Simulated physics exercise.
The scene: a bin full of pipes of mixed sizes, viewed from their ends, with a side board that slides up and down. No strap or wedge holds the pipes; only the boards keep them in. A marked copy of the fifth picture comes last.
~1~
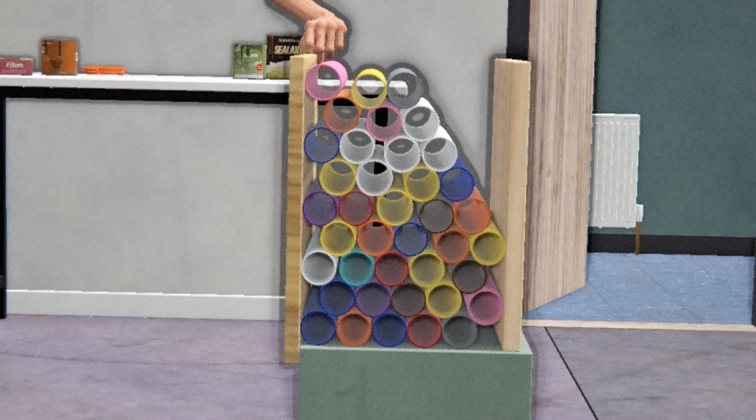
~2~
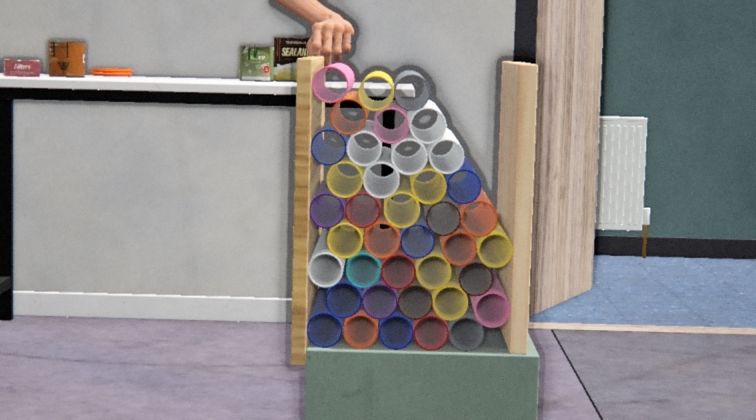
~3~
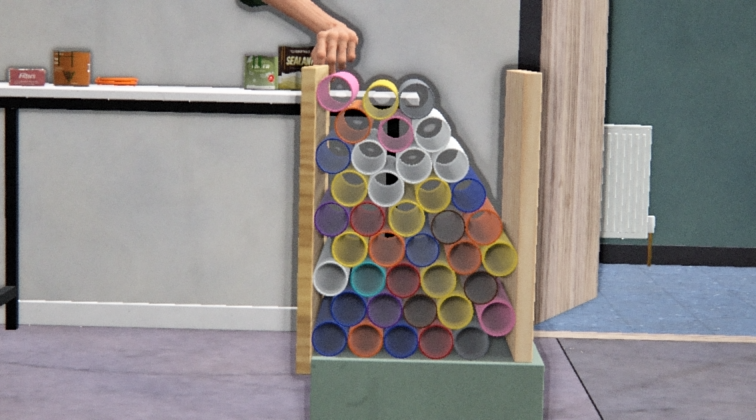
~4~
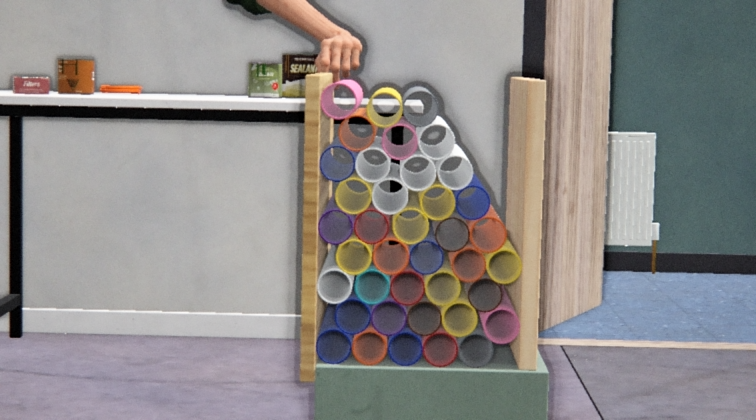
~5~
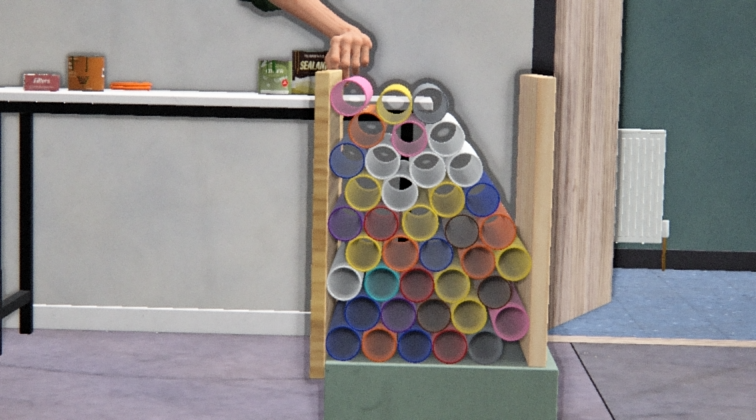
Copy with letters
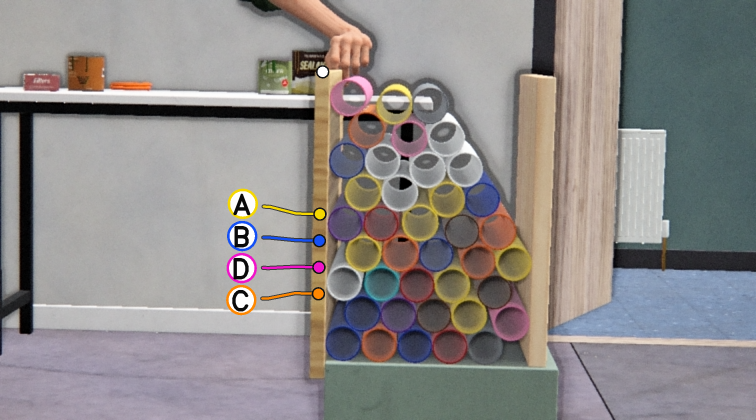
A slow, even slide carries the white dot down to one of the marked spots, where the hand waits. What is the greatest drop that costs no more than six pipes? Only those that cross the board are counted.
The last mark within the limit is B.
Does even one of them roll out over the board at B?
Yes.
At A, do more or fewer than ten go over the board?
At A, fewer than ten.
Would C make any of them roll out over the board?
Yes.
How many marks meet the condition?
Two of them.
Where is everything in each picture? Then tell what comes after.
A red pipe (356, 208); a yellow pipe (489, 248); a white pipe (357, 147), in the first picture.
A white pipe (364, 149); a white pipe (428, 126), in the second picture.
Side board (315, 207); a blue pipe (330, 339), in the third picture.
A blue pipe (353, 316); a white pipe (335, 286), in the fourth picture.
A yellow pipe (364, 254); a red pipe (381, 224); a yellow pipe (514, 263), in the fifth picture.
On the marked copy, A at (320, 214); B at (319, 241); C at (318, 294); D at (319, 267); the white dot at (322, 72).
Following B. Soon after the start, top of the board (329, 143).
Later, top of the board (328, 222).
In the end, top of the board (327, 240), four out over the board.
As for the rest, A four out over the board; C more than six out over the board; D more than six out over the board.
